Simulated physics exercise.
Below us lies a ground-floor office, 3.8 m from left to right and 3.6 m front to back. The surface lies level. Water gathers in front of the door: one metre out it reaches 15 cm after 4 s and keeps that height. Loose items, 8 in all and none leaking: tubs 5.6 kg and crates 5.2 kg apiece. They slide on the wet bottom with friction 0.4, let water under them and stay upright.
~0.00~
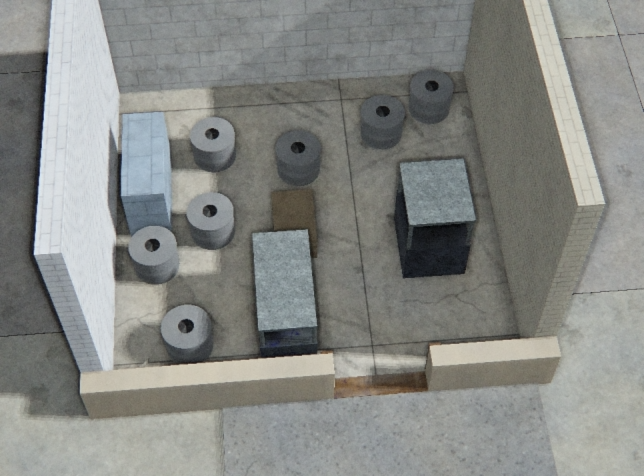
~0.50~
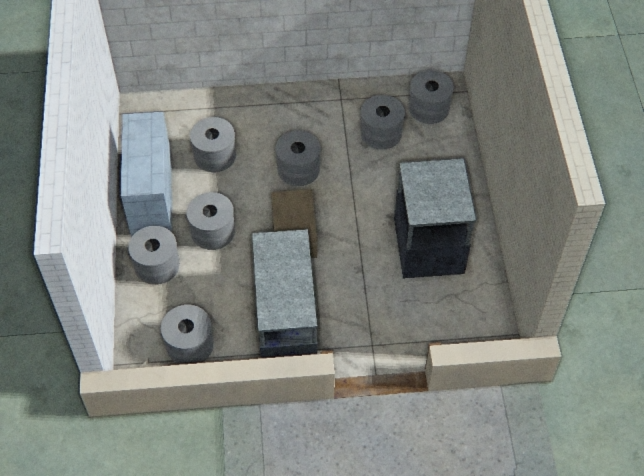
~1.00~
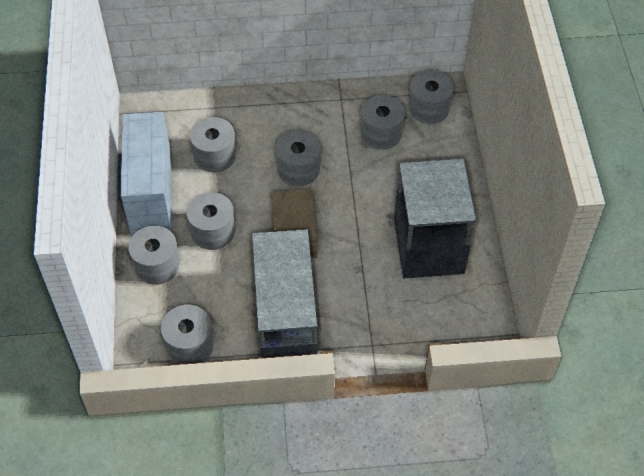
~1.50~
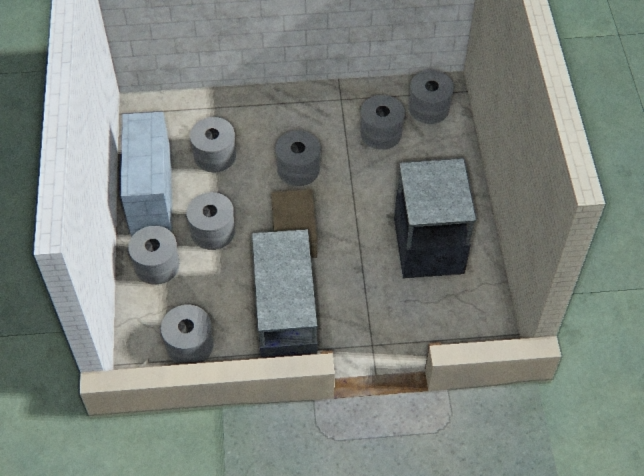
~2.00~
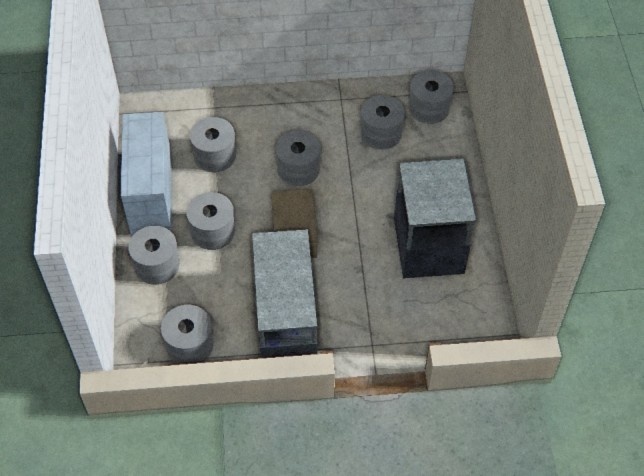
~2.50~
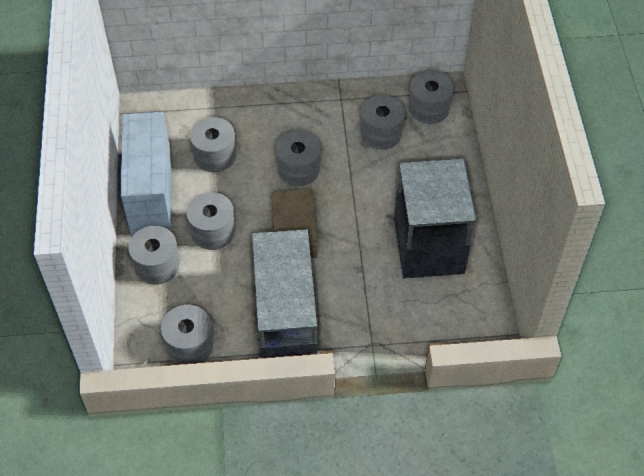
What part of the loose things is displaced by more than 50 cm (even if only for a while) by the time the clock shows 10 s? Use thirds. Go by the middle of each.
It is between one and two thirds.
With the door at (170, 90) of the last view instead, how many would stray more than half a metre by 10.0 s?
Then 5.
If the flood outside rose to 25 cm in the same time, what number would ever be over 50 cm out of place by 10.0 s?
In that case 4 of them.
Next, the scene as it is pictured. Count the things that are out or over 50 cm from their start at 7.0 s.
I count 1.
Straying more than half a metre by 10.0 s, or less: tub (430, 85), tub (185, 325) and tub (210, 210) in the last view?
In turn: Over, short of it, less.
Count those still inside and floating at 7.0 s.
1 of them.
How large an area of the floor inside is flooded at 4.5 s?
Roughly 3.0 m2.
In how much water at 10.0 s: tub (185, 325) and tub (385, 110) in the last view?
Roughly 1 and 7 cm.
After 3.5 s 0 of 8 are over 50 cm from their spots; 0 afloat.
After 4.5 s 0 of 8 are over 50 cm from their spots; 0 afloat.
After 7.0 s 1 of 8 are over 50 cm from their spots; 1 afloat.
After 10.0 s 3 of 8 are over 50 cm from their spots, and 3 have been at some point; 2 afloat.
